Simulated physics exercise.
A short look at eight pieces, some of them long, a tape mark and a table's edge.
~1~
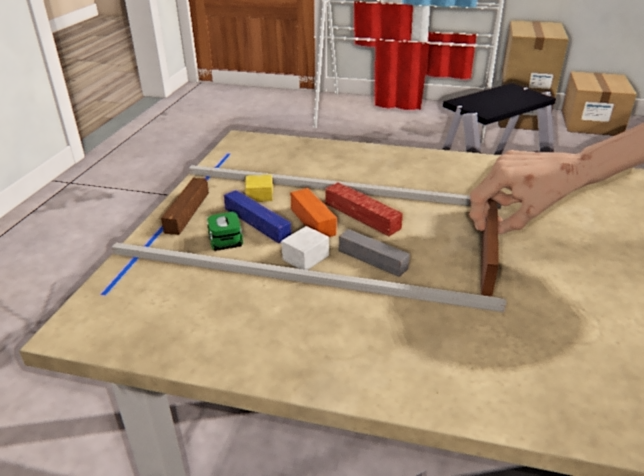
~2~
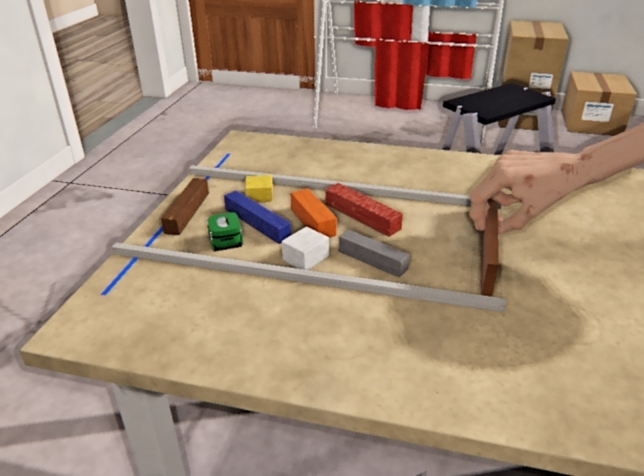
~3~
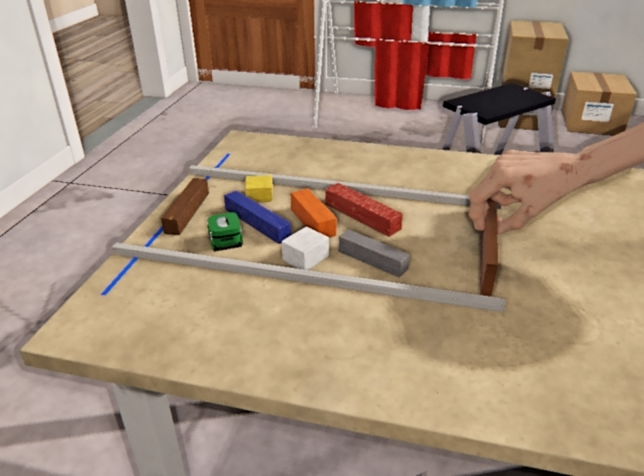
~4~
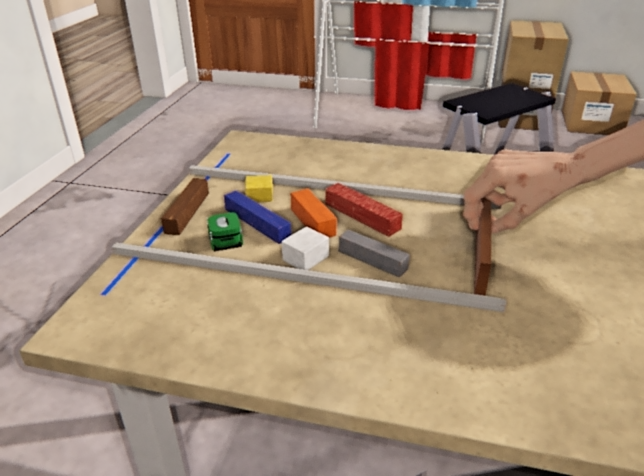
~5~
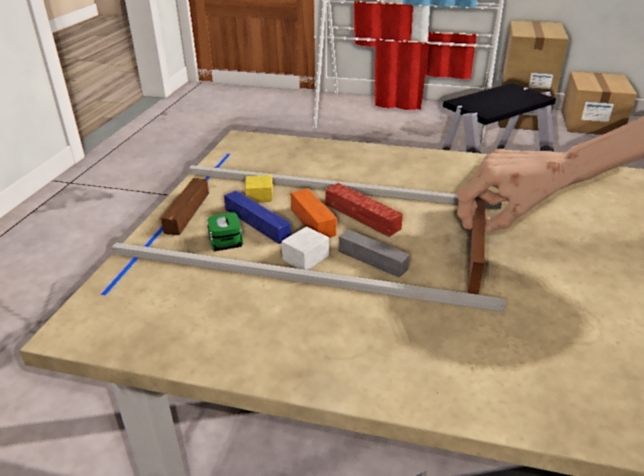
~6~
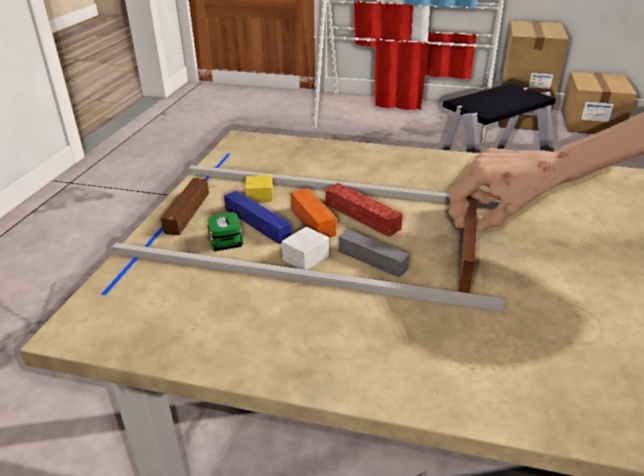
A hand held a brown board upright between two metal strips on a table, still at first, then slid it slightly left toward the scattered colored blocks, which stayed where they were.
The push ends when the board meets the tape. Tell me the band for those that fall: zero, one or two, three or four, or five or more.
The number that fall off is five or more.
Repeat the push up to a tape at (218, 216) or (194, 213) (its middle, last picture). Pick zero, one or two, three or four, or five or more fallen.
For each place: Either one or two; 3 or 4.
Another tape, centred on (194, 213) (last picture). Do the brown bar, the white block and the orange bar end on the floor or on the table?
The brown bar tumbles off; the white block does not fall; the orange bar is kept.
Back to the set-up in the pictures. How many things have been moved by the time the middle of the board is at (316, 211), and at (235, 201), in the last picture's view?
By then 5, and 8.
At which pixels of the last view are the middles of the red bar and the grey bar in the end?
The red bar at (183, 187), the grey bar at (147, 212).
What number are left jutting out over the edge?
The number is 1.
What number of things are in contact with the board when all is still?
The number is 2.
Early on, none off yet; brown bar at rest near (187, 205); green case at rest near (225, 232); yellow block at rest near (259, 189).
Finally, the number that fall off is five or more; lost, white block, orange bar, blue bar, yellow block, green case and brown bar.
